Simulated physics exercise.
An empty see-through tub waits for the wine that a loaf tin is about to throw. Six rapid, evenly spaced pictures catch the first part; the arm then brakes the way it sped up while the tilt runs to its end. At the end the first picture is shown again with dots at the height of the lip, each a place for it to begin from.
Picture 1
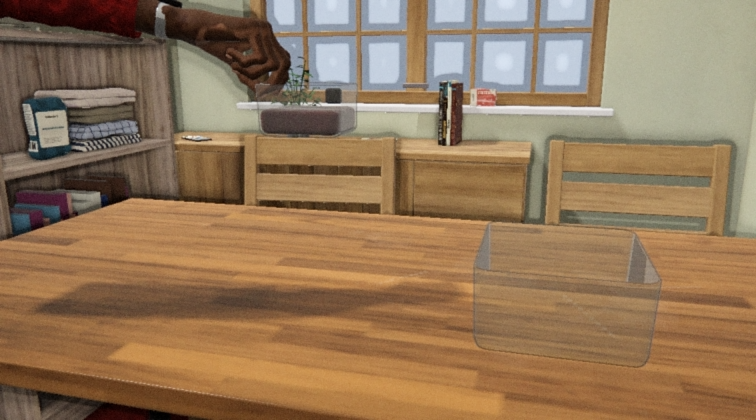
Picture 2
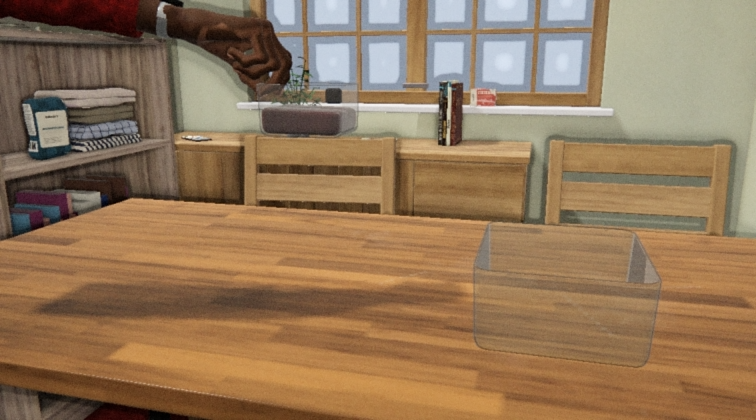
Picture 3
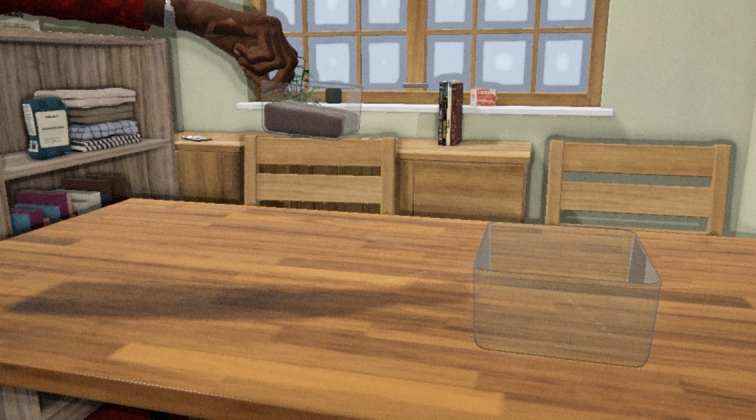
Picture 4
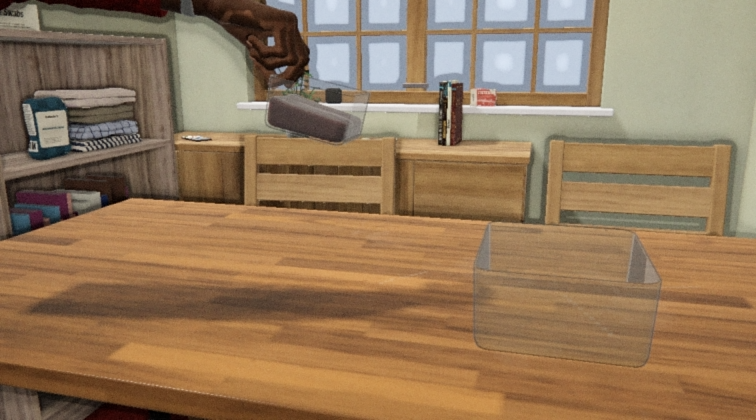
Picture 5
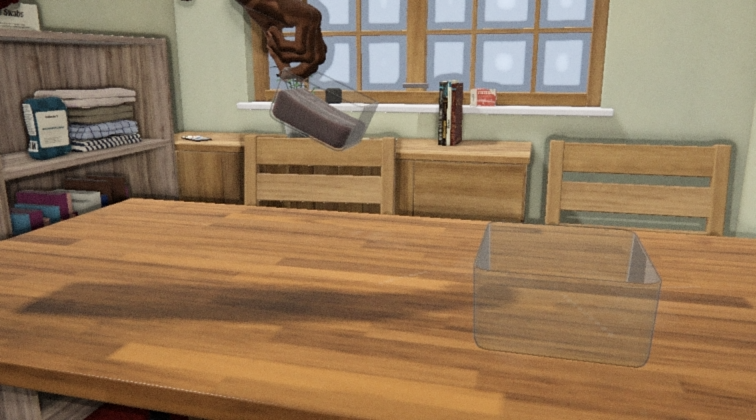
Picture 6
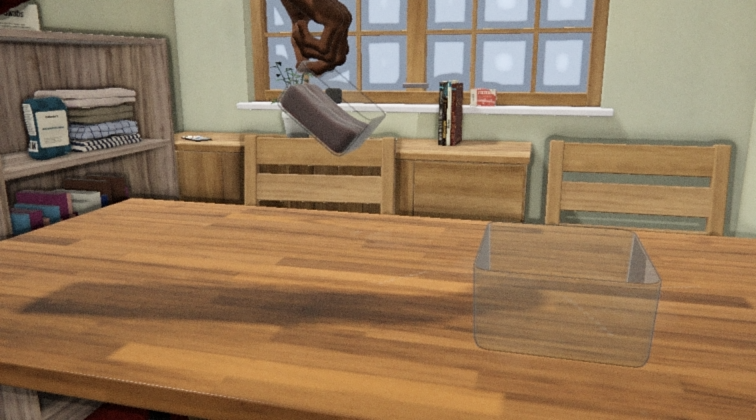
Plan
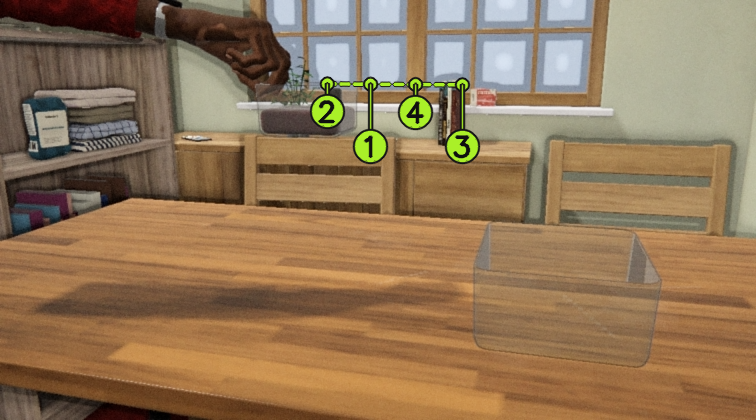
At first, a hand holds a small see-through container with a dark block-like shape inside, level above the left side of a wooden table, while an empty clear tub sits at right. The hand then shifts slightly right and tilts the container steadily, its right side dipping lower, and nothing leaves it.
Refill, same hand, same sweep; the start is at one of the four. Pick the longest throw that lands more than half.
That is spot 1.
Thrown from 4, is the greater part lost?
No, that is safe.
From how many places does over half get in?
Three of them.
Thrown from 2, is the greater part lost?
Yes.
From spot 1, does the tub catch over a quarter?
Yes, clearly.
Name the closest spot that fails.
Spot 2.
On the marked copy, 1 at (370, 84); 2 at (327, 83); 3 at (462, 84); 4 at (415, 84).
For spot 1, about 73 % lands in the tub, 14 % falls short and 14 % goes beside or beyond.
For spot 2, about 13 % lands in the tub, 85 % falls short.
For spot 3, about 94 % lands in the tub, 2 % falls short and 4 % goes beside or beyond.
For spot 4, about 80 % lands in the tub, 5 % falls short and 14 % goes beside or beyond.
